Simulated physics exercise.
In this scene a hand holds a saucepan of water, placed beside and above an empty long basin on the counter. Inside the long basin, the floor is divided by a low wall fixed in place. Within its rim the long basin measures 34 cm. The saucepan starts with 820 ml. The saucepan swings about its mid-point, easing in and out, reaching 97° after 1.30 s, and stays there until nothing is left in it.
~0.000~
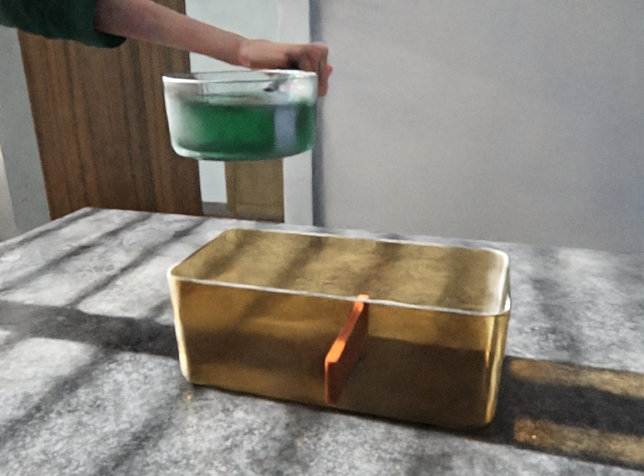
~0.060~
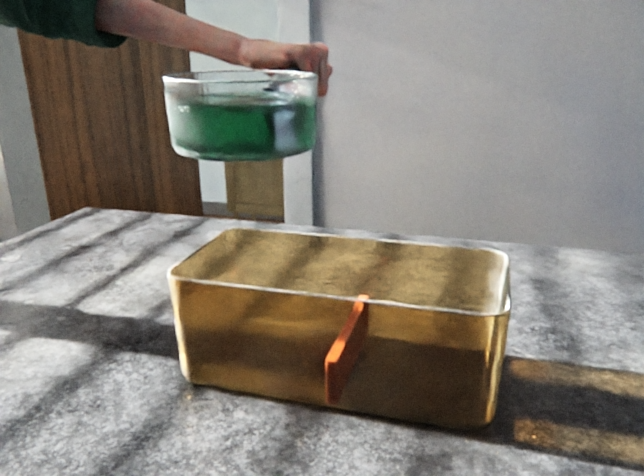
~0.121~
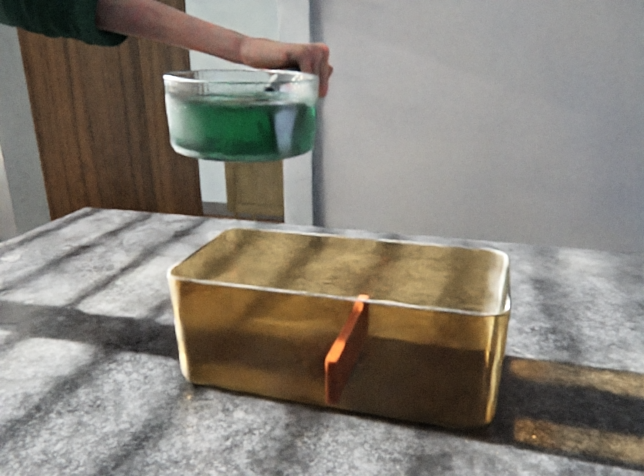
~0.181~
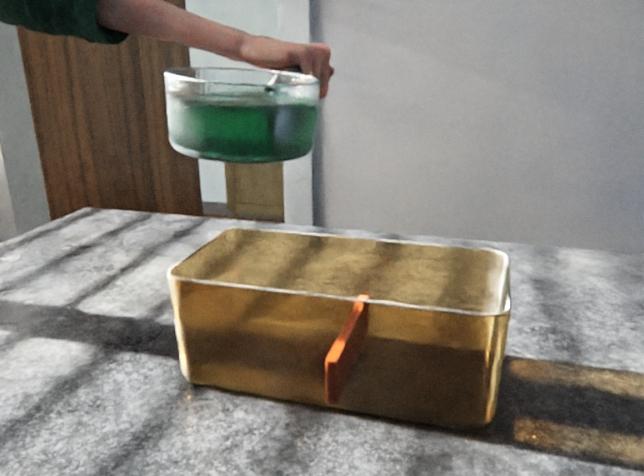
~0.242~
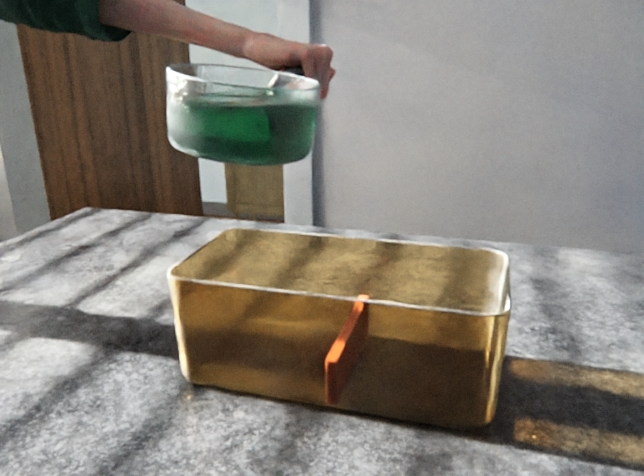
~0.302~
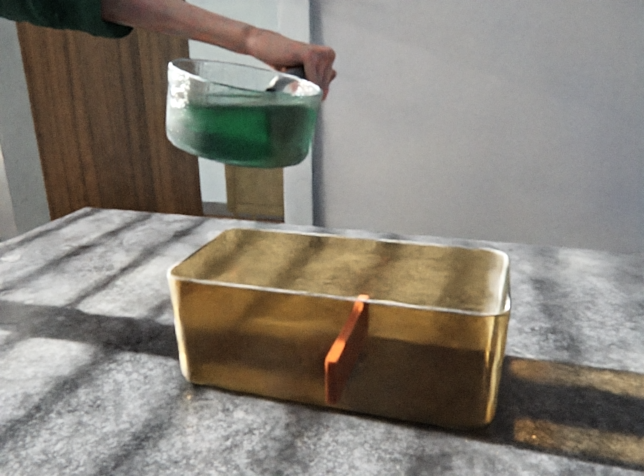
On a sunlit grey counter, a hand slowly tilting a glass pan of green liquid slightly rightward above a long amber basin.
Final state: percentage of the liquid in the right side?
Approximately 75 %.
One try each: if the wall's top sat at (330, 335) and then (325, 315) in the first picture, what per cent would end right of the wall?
First try about 90 %, second try about 95 %.
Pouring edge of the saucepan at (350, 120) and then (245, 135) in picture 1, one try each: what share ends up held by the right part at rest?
Around 95 per cent first, around 0 per cent next.
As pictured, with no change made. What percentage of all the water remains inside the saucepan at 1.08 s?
Roughly 16 per cent.
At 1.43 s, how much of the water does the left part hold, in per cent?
The left part holds some 20 per cent.
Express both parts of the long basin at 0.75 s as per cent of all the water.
Left roughly 1, right roughly 7.
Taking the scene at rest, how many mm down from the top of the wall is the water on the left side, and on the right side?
The left side gives some 44 mm, the right side some 26 mm.
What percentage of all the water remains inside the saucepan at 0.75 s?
Some 64 per cent.
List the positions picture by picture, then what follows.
In the first frame, it leans 0°; its right rim is at (313, 79); the water meets the walls at (182, 98) and (311, 100); the long basin's rim runs from (200, 251) to (508, 282); the wall's top is at (350, 326).
In the second frame, it leans 1°; its right rim is at (313, 79); the water meets the walls at (182, 97) and (312, 101).
In the third frame, it leans 2°; its right rim is at (314, 82); the water meets the walls at (183, 98) and (313, 101).
In the fourth frame, it leans 5°; its right rim is at (315, 85); the water meets the walls at (183, 97) and (313, 102).
In the fifth frame, it leans 8°; its right rim is at (316, 90); the water meets the walls at (184, 97) and (314, 102).
In the sixth frame, it leans 12°; its right rim is at (318, 96); the water meets the walls at (183, 97) and (316, 103).
By 0.75 s the tilt is 60° and 64 per cent is still to pour, 1 is left of the wall and 7 right of it.
By 1.08 s the tilt is 90° and 15 per cent is still to pour, 5 is left of the wall and 67 right of it.
By 1.43 s the tilt is 97° and 2 per cent is still to pour, 21 is left of the wall and 75 right of it.
By 1.80 s the tilt is 97° and 0 per cent is still to pour, 24 is left of the wall and 75 right of it.
At rest 25 per cent lies left of the wall, 75 right of it and 1 outside.
